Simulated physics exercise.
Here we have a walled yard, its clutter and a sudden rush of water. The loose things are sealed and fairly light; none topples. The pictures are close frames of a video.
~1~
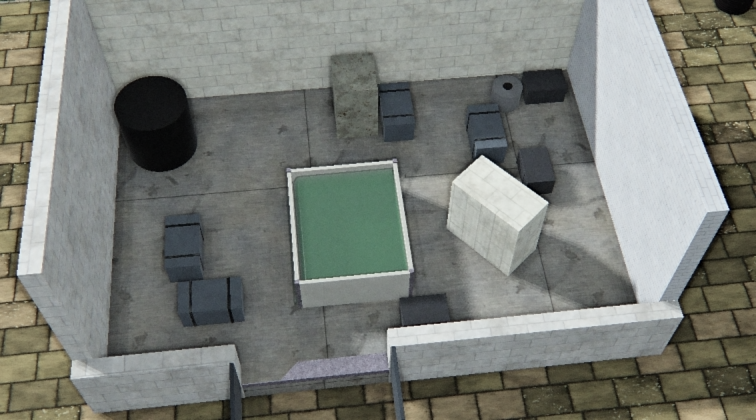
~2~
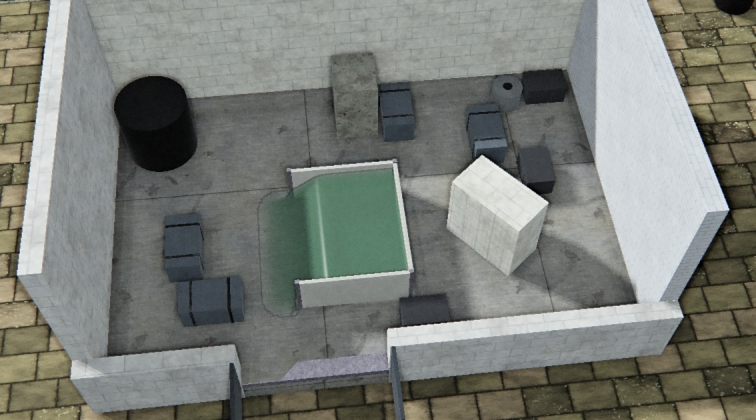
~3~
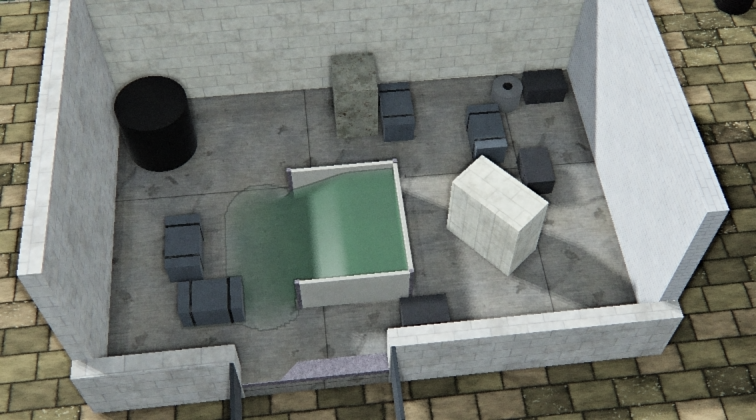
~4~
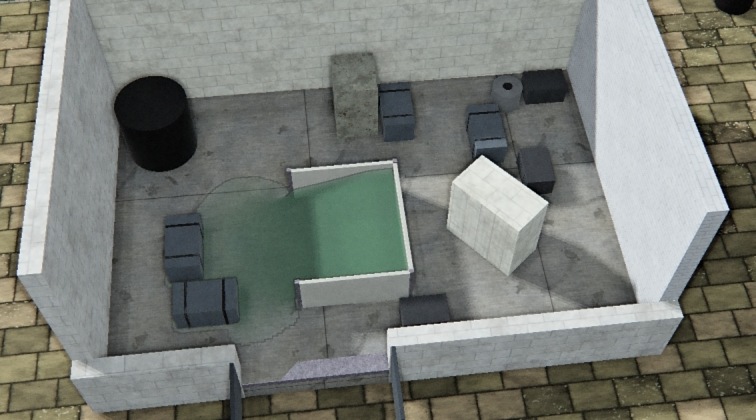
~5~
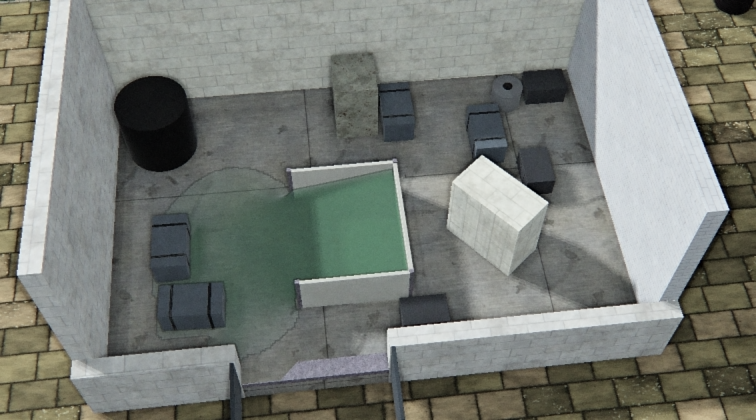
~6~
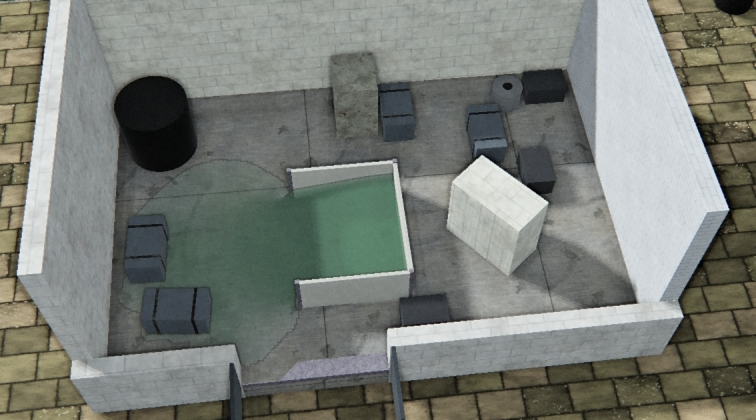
At the start, green water fills a square white-walled tank in a walled yard, with dark trunks, a black barrel and pale blocks standing around it. The tank's left side opens and water spreads leftward across the floor, reaching two trunks and then pushing them a short way left.
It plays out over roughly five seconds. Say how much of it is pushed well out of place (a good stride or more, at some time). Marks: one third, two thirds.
It is under a third.
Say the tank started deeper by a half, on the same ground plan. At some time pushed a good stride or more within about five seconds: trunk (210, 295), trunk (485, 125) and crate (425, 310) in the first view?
In that order: Moved that far, no, yes.
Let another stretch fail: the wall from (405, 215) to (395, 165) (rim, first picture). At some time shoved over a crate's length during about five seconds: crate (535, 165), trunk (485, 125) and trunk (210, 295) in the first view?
In turn: Pushed that far, that far or more, never so far.
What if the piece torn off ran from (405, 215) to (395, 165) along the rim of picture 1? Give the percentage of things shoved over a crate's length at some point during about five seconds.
Close to 40 %.
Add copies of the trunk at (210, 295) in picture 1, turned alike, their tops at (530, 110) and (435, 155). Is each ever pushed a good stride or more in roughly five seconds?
In turn: Less than that, no.
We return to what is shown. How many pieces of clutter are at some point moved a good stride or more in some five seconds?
It comes to 2.
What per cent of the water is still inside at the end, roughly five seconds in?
Close to 94 %.
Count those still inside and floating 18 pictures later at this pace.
It comes to 2.
A moment on, 2 of 8 are well off their spots; 0 afloat.
Next, 2 of 8 are well off their spots; 2 afloat.
Later, 2 of 8 are well off their spots; 2 afloat.
In the end, 1 of 8 are well off their spots, and 2 have been at some point; 2 afloat.
